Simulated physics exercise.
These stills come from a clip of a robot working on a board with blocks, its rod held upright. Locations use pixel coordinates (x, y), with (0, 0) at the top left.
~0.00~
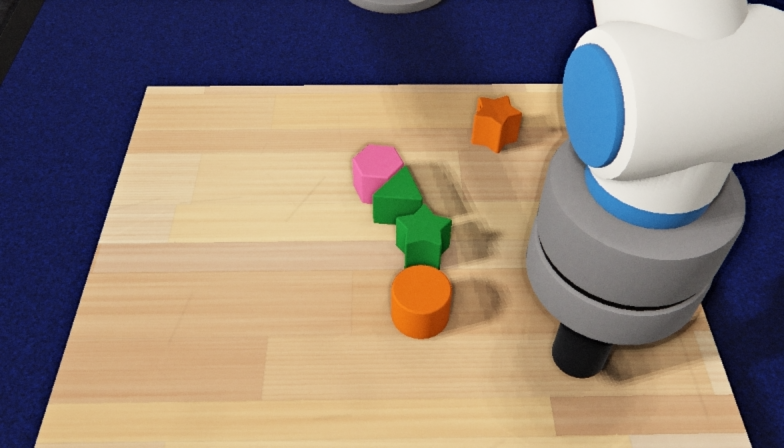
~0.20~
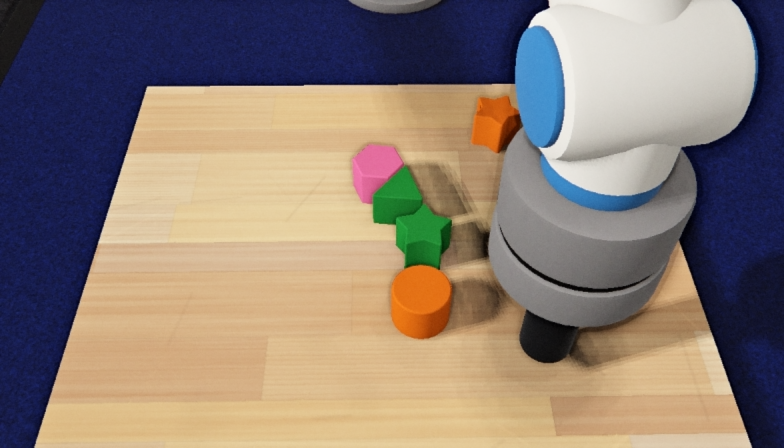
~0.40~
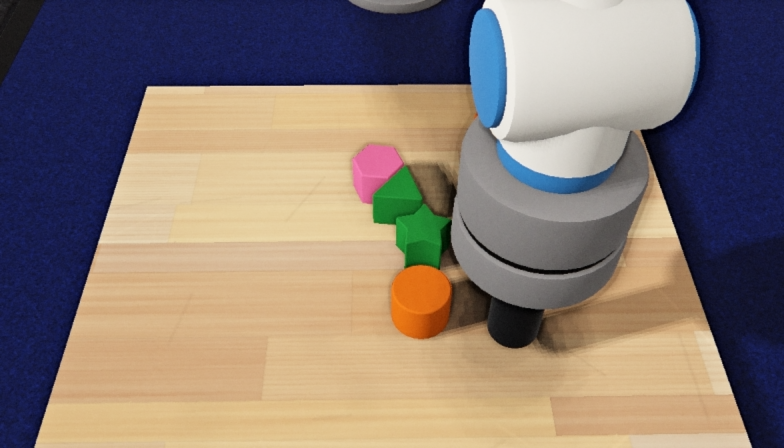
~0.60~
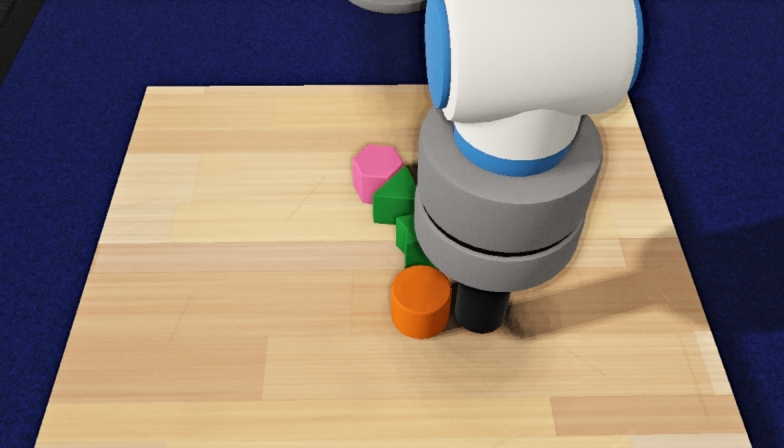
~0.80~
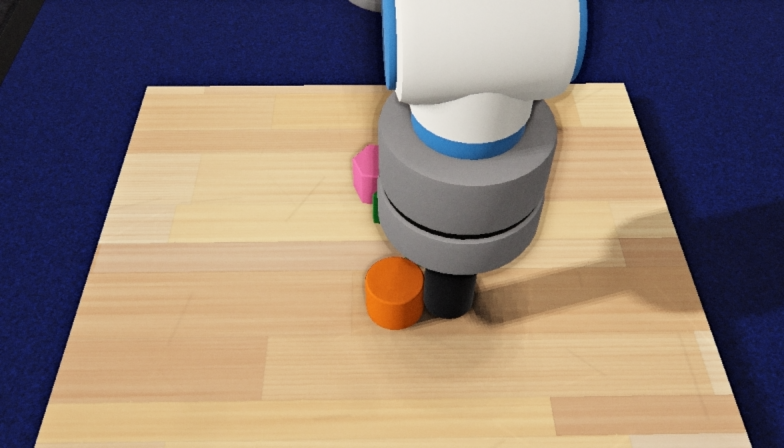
A robot arm with a black rod moved left across the wooden board, gradually blocking the view of the green blocks, then pushed the orange cylinder a little to the left.
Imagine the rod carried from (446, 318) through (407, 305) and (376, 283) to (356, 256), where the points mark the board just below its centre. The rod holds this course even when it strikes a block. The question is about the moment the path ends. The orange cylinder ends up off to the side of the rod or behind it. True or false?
That statement is accurate.
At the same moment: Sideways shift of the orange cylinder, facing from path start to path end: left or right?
Heads left.
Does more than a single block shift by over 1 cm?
No, I don't think so.
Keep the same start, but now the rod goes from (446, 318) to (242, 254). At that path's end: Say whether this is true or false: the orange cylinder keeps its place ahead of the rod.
That statement is accurate.
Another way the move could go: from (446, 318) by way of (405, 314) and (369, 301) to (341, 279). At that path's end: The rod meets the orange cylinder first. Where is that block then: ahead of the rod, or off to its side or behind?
In the end it is ahead.
On the path given first. Halfway along, rod (390, 275); orange cylinder (337, 262).
At the end, rod (355, 236); orange cylinder (307, 248); green star-shaped block still.
